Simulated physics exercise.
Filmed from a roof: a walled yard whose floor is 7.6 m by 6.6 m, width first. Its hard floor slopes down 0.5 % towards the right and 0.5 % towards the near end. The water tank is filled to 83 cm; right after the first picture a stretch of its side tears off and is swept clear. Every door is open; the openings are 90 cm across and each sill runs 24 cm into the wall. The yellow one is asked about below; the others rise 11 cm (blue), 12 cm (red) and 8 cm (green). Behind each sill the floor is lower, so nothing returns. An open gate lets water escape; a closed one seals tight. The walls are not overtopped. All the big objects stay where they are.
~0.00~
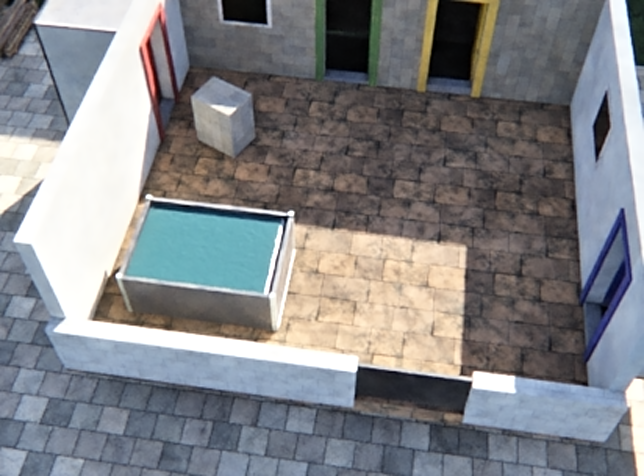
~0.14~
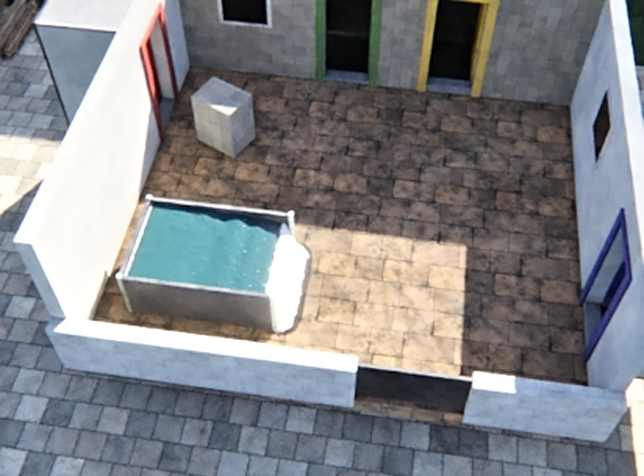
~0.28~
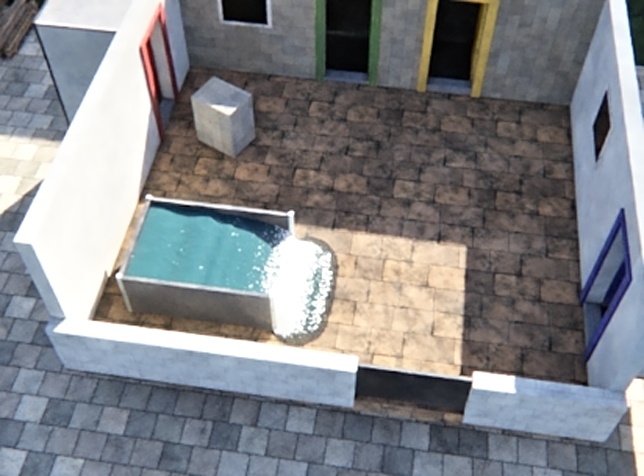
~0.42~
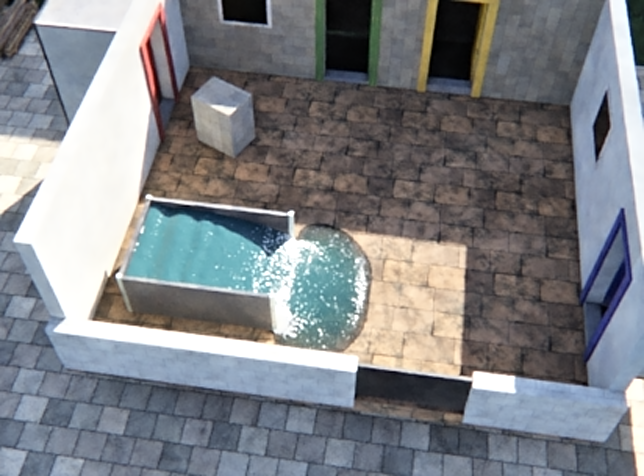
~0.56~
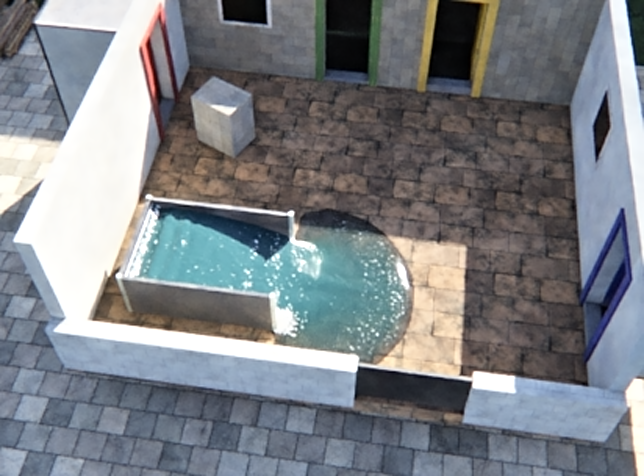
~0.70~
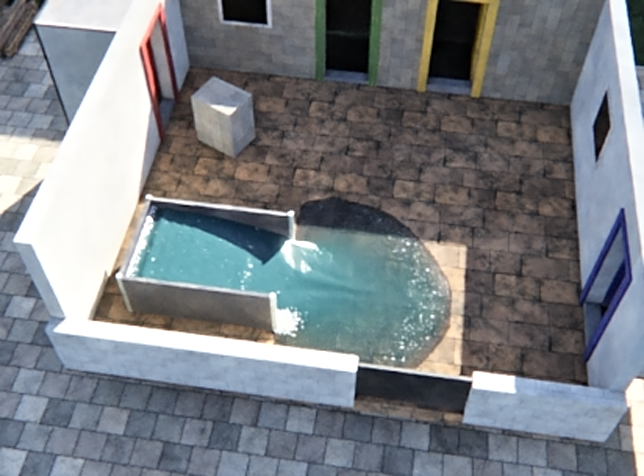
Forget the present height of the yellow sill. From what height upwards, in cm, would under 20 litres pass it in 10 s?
At least 9 cm or so.
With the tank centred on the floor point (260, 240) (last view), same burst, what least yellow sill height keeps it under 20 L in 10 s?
About 5.5 cm.
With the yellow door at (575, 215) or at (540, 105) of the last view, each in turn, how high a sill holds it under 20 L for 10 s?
About 15 and 18 cm.
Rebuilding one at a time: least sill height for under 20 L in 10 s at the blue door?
About 27 cm at blue.
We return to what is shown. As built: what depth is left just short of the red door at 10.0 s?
About 7.5 cm.
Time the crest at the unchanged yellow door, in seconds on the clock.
Around 5.5 s.
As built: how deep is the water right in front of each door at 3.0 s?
In cm: Yellow 0, blue 29, red 0, green 0.
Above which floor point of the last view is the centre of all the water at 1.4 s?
Near (312, 292).
After 1.4 s water covers 40 % of the floor, deepest (32 cm) near (297, 294); it has not reached the yellow door.
After 3.0 s water covers 50 % of the floor, deepest (38 cm) near (588, 405); it has not reached the yellow door.
After 10.0 s water covers 95 % of the floor, deepest (11 cm) near (189, 94); 6 cm at the yellow door, 0 litres in over its 16 cm sill.
At the yellow door as built, the water arrived by 4.2 s and peaked near 16 cm at 5.6 s.
Run again over the same 10 s with other heights there, 29 litres in over 8 cm, 10 litres over 11 cm. The limit of 20 litres is kept from about 9 cm up.
